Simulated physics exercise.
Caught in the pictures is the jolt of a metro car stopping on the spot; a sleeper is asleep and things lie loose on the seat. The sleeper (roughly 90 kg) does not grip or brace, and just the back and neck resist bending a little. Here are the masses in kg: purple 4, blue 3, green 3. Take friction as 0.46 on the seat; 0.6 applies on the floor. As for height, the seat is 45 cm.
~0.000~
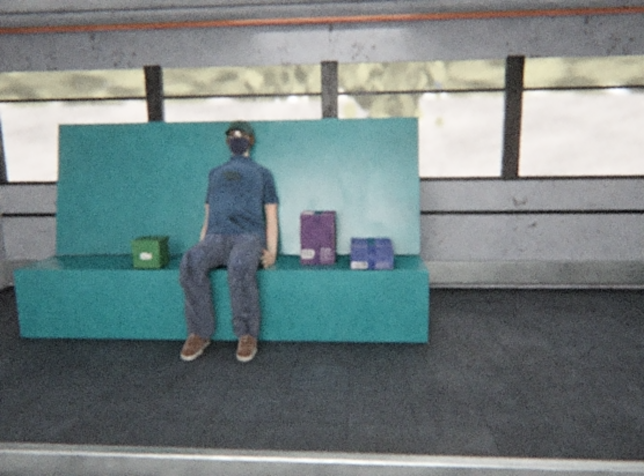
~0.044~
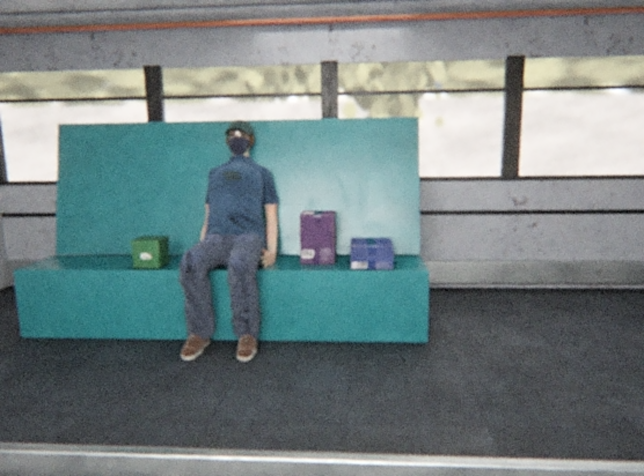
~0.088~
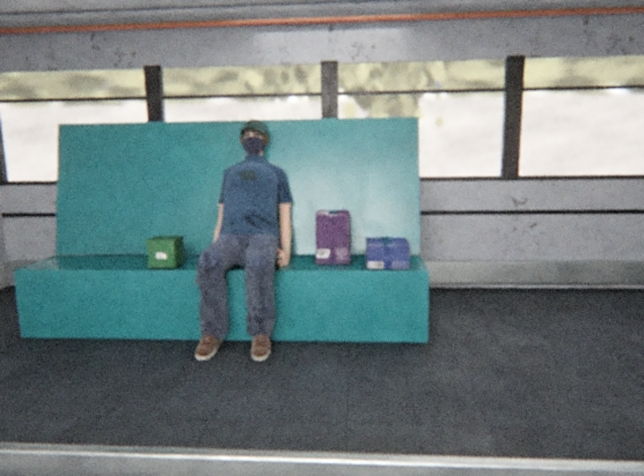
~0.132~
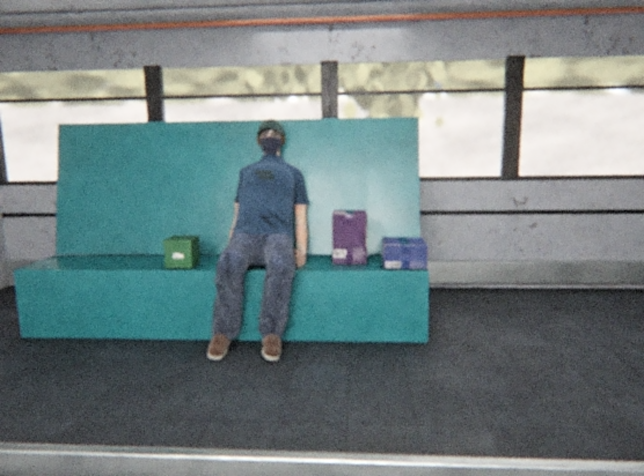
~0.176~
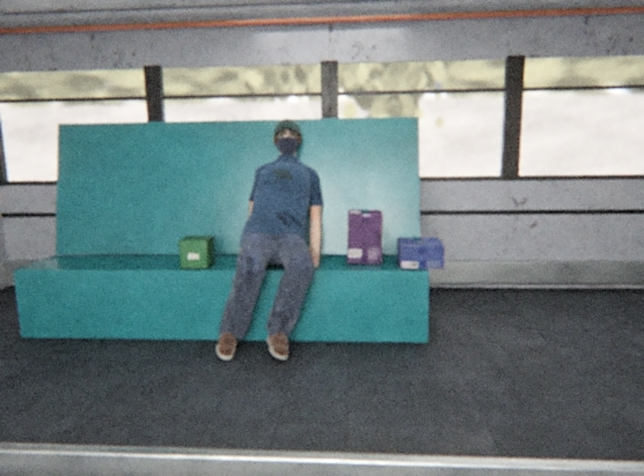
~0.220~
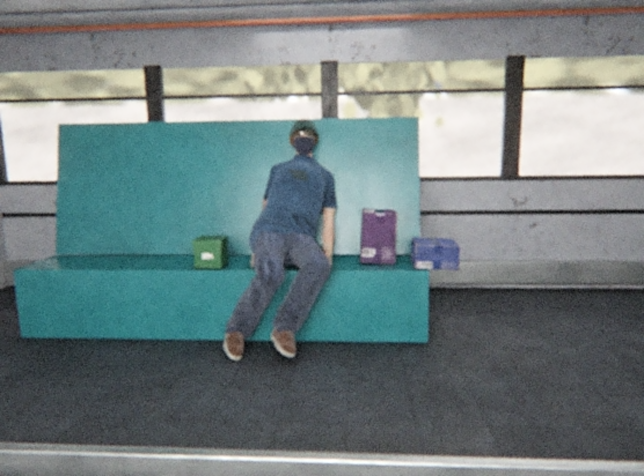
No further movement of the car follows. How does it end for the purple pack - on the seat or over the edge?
It ends over the edge.
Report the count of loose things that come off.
The tally comes out at 2.
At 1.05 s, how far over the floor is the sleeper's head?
I'd say some 40 cm off the floor.
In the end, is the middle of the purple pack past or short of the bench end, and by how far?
It ends up around 20 centimetres past it.
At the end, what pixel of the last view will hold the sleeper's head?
Around (456, 262).
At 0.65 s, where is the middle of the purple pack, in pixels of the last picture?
Roughly (466, 278).
After 0.40 s the purple pack is 2 cm short of the bench end, tilted 0°, near (421, 236) in the last picture's view.
After 0.65 s the purple pack is 27 cm past the bench end, tilted 105°, near (466, 278) in the last picture's view.
After 1.05 s the purple pack is 21 cm past the bench end, tilted 90°, near (462, 324) in the last picture's view.
Final state at 2.7 s, purple pack drops off; blue carton drops off; green tub stays on; sleeper's hips keep to the seat.
